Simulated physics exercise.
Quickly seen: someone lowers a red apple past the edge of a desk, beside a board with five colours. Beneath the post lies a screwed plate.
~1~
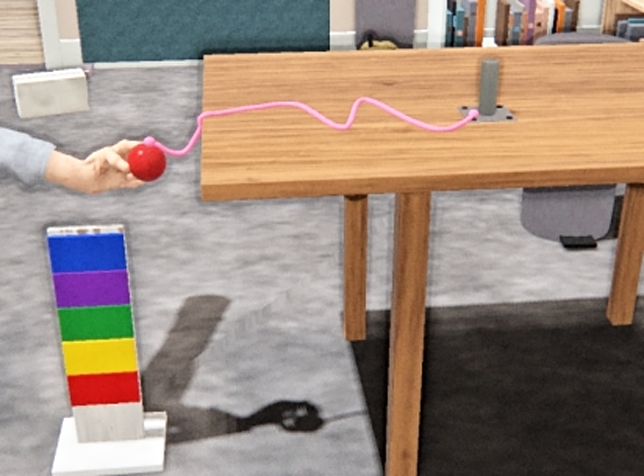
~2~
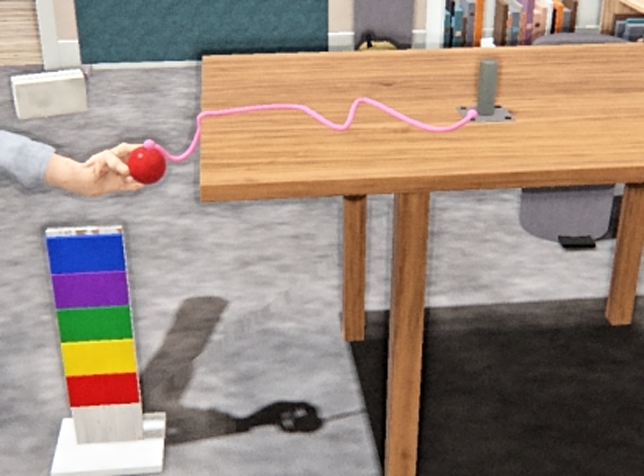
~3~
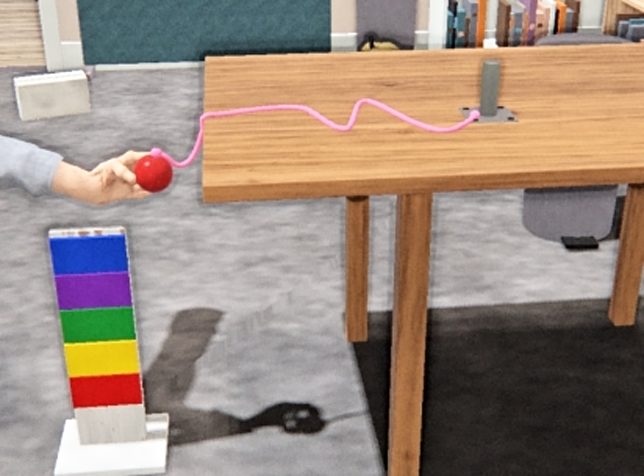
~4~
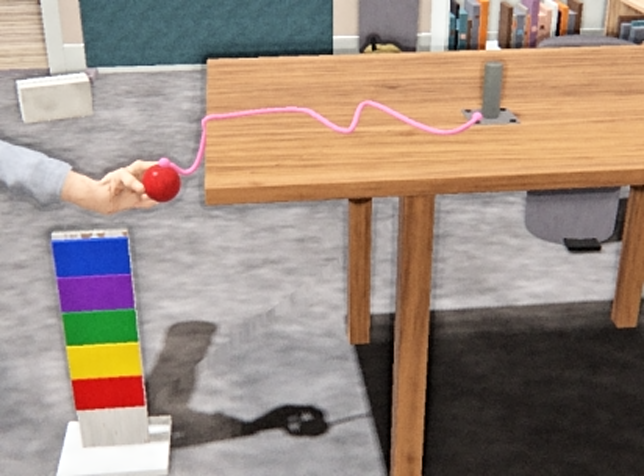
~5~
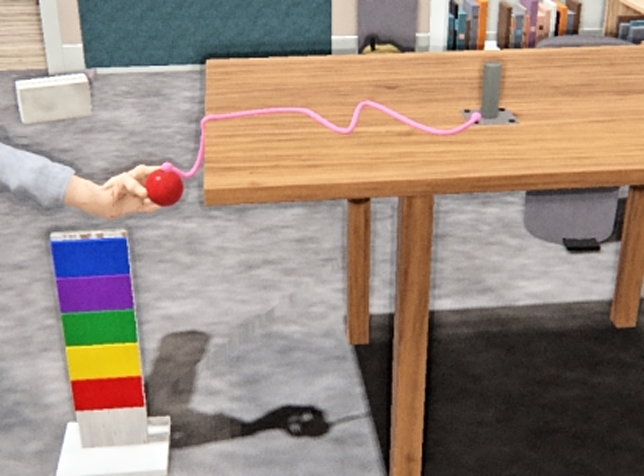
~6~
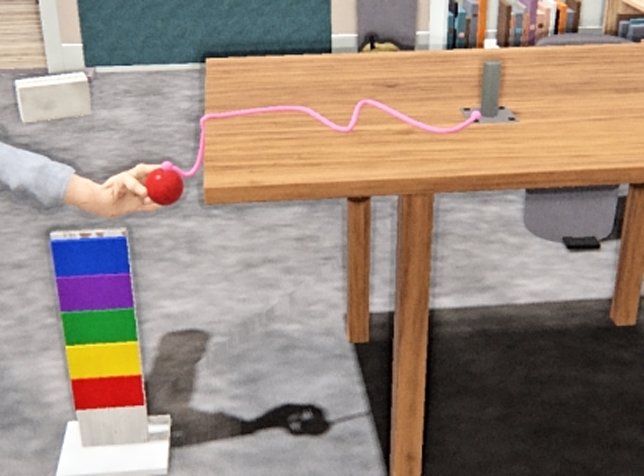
A hand held a red ball tied to a slack pink string beside a wooden table, above a board with five coloured bands, then shifted it slightly down and right before keeping still.
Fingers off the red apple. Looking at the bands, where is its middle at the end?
Its middle is at the red band.
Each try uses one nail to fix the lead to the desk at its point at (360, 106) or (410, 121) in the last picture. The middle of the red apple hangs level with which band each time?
Results, in sequence: Green / yellow.
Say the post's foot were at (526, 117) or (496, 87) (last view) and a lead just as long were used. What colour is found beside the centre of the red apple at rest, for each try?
First try: Yellow; second try: Yellow.
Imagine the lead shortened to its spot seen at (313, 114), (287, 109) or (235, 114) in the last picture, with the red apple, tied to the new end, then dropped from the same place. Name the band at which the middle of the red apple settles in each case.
Try 1: No band. Try 2: Blue. Try 3: Purple.
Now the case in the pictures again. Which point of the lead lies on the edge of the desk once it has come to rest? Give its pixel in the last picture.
Pixel (350, 128).
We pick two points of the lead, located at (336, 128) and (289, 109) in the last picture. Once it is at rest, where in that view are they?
(205, 147) and (212, 220).
Early on, apple near (194, 366); level with yellow.
Midway, apple near (245, 374); level with red.
Near the end, apple near (206, 382); level with red.
Finally, apple near (228, 382); level with red. Its middle rests at the red band.
